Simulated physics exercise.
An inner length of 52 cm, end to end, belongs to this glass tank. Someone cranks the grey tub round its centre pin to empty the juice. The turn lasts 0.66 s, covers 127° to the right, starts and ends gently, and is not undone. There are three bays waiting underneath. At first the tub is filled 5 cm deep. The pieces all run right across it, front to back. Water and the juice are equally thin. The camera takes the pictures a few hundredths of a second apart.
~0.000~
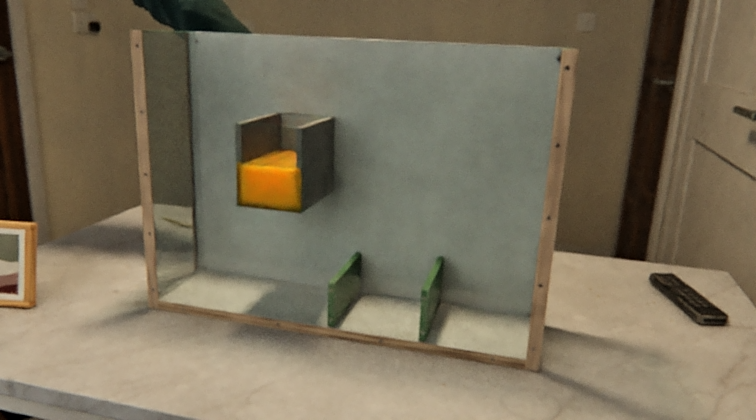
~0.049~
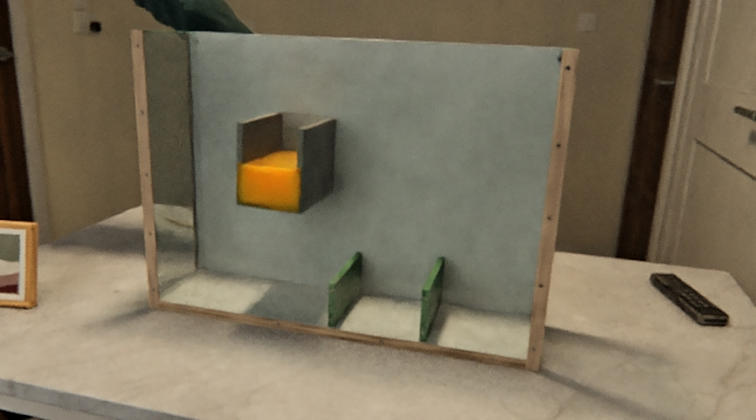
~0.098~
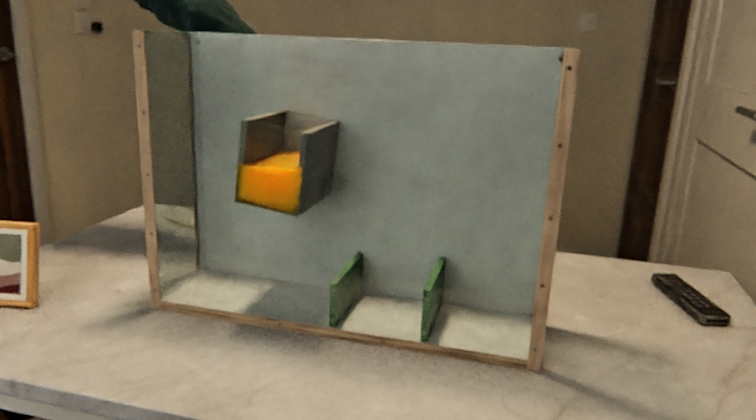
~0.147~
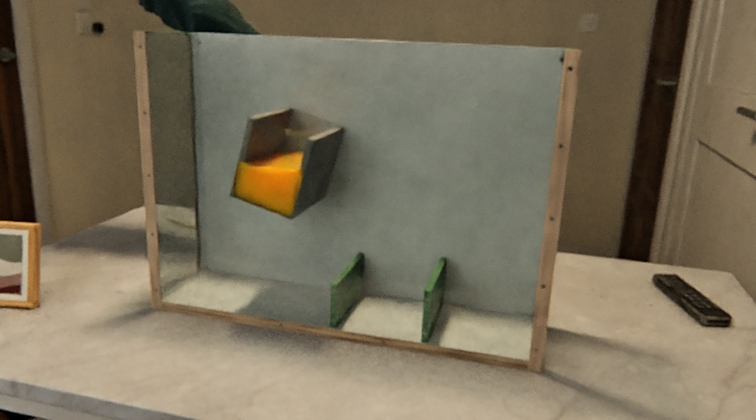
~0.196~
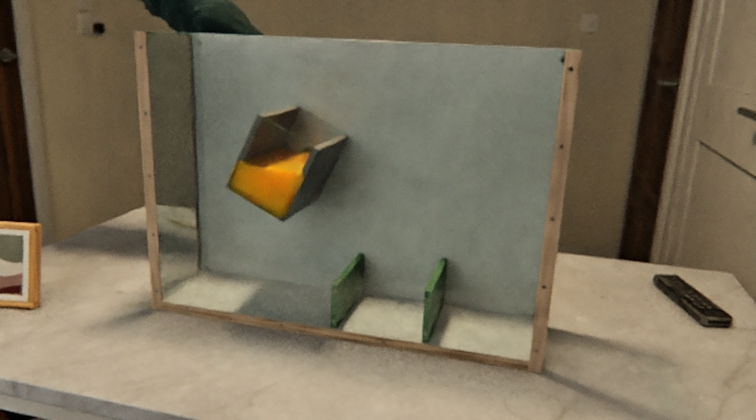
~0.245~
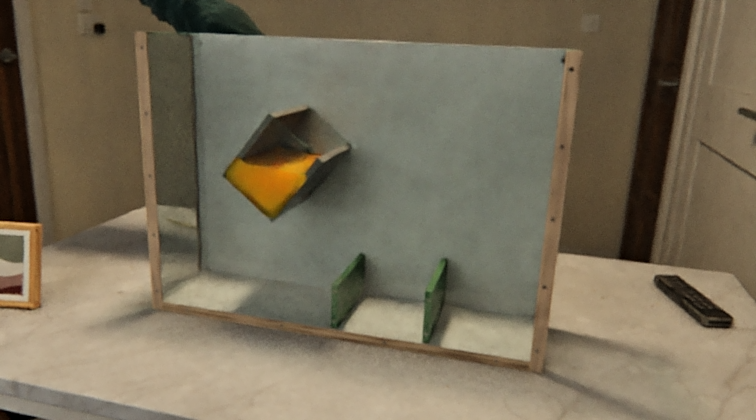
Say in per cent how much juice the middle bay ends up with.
Around 45 per cent of the juice.
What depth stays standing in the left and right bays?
Respectively 1.0 cm and 0.0 cm.
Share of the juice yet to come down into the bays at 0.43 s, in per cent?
Something like 100 in a hundred, roughly.
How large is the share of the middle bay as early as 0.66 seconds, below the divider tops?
Some 48 in a hundred.
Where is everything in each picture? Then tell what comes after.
Turned 0° so far; the right rim is at (299, 130); the highest juice is at (260, 168); divider tops at (331, 284) and (425, 291), in the first picture.
Turned 2° so far; the right rim is at (300, 131); the highest juice is at (294, 171), in the second picture.
Turned 7° so far; the right rim is at (305, 135); the highest juice is at (287, 170), in the third picture.
Turned 15° so far; the right rim is at (310, 141); the highest juice is at (282, 170), in the fourth picture.
Turned 26° so far; the right rim is at (315, 150); the highest juice is at (272, 170), in the fifth picture.
Turned 38° so far; the right rim is at (318, 162); the highest juice is at (244, 165), in the sixth picture.
Then, 0.43 s in, hardly anything has reached the bottom yet.
Then, 0.66 s in, 74 per cent is down, the largest part in the middle bay.
Then, 0.97 s in, 99 per cent is down, the largest part in the left bay.
Finally, the split from left to right is 53, 47 and 0 per cent.
